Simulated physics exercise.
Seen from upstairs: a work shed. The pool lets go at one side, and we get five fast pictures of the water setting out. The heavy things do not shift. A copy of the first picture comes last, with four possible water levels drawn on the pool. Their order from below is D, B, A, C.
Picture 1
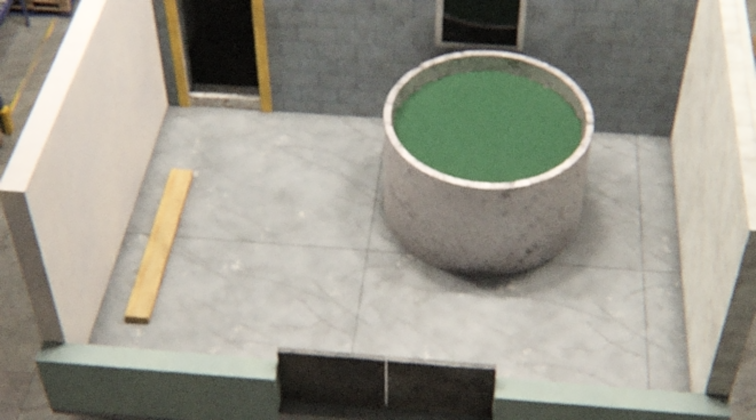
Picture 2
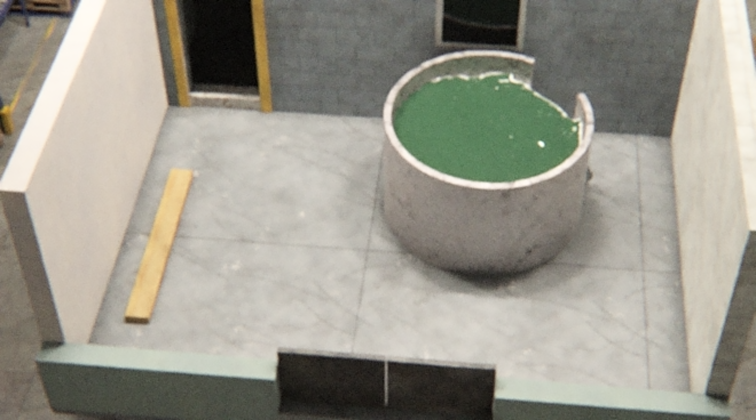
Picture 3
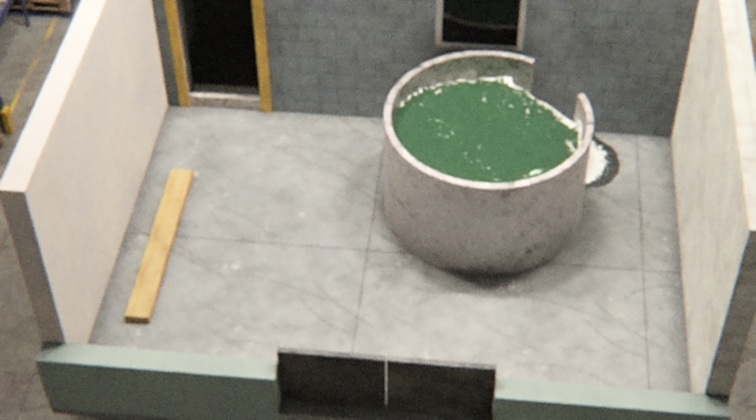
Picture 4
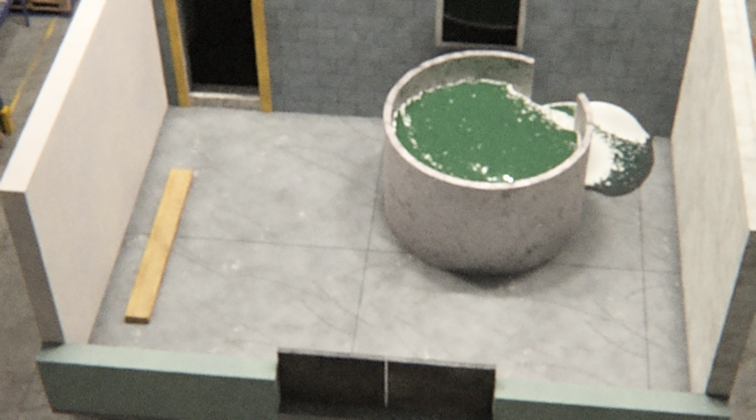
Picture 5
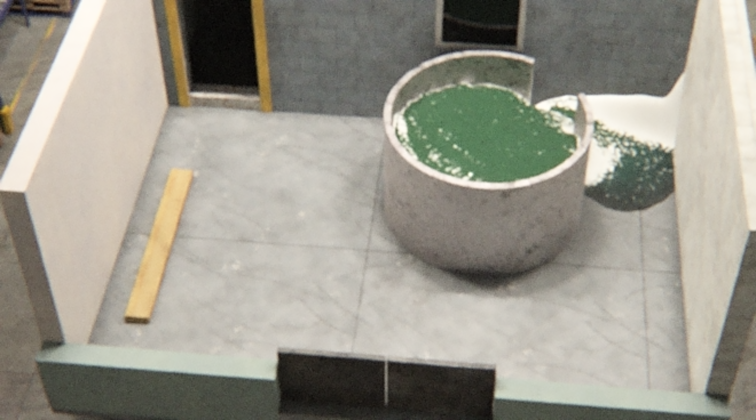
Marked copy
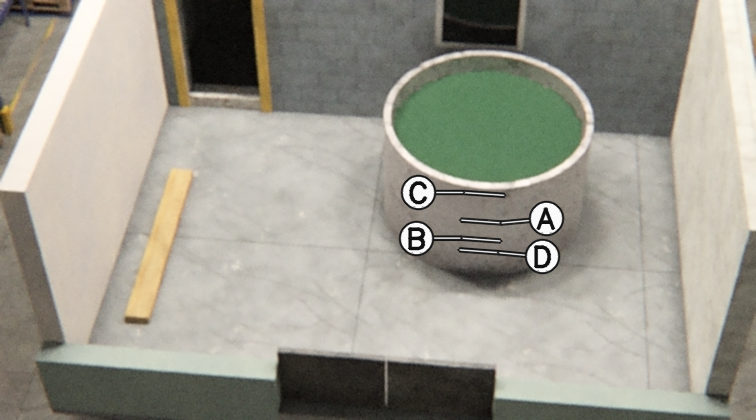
Green water pouring through a gap opening in the round tank's back right rim, spreading across the grey floor to the right wall.
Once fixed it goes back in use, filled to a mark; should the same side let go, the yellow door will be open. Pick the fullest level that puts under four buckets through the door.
A is the one.
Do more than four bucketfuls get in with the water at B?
No, not at all.
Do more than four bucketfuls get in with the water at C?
Yes, that goes wrong.
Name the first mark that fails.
Mark C.
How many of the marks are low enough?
Three of them.
In white, A at (481, 221); B at (480, 239); C at (483, 193); D at (479, 251); from the bottom up D, B, A, C.
With A, a splash gets over, under a bucket.
With B, nothing gets over.
With C, about 8 bucketfuls get in.
With D, nothing gets over.
